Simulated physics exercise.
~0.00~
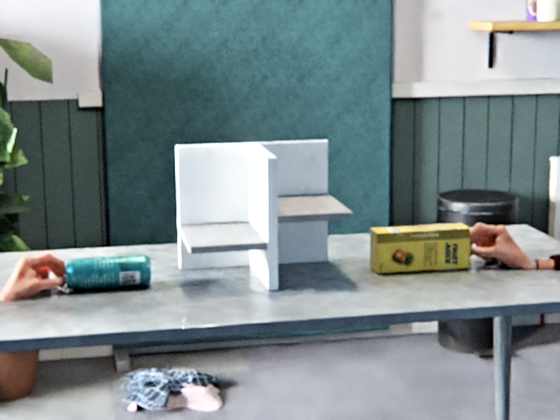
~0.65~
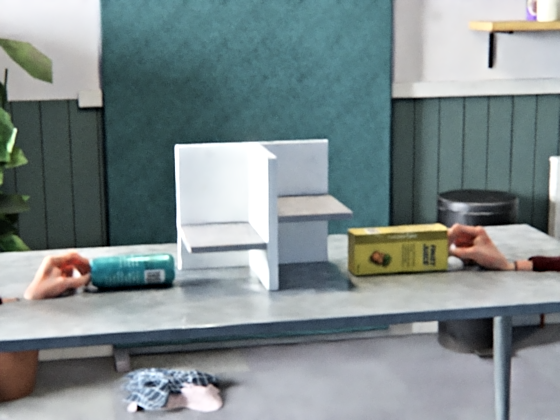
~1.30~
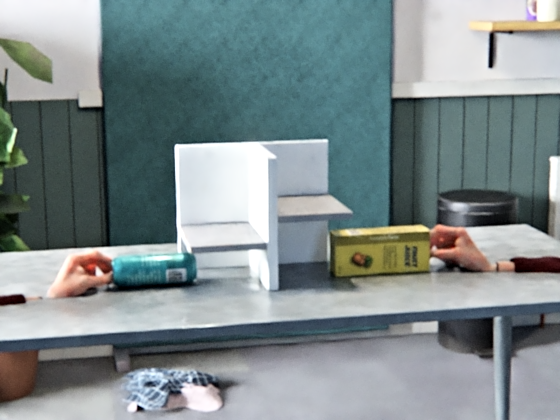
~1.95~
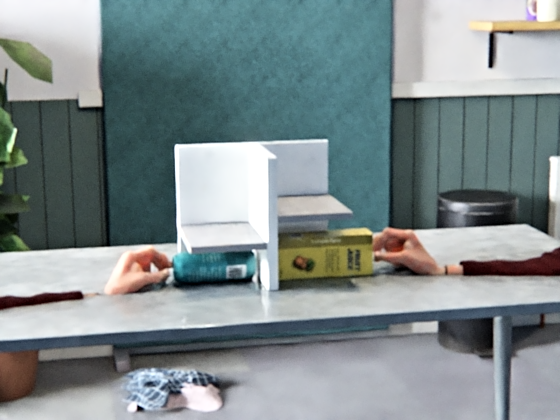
Two hands sliding a turquoise can rightward and a yellow carton leftward across a table until both go under a stand's shelves.
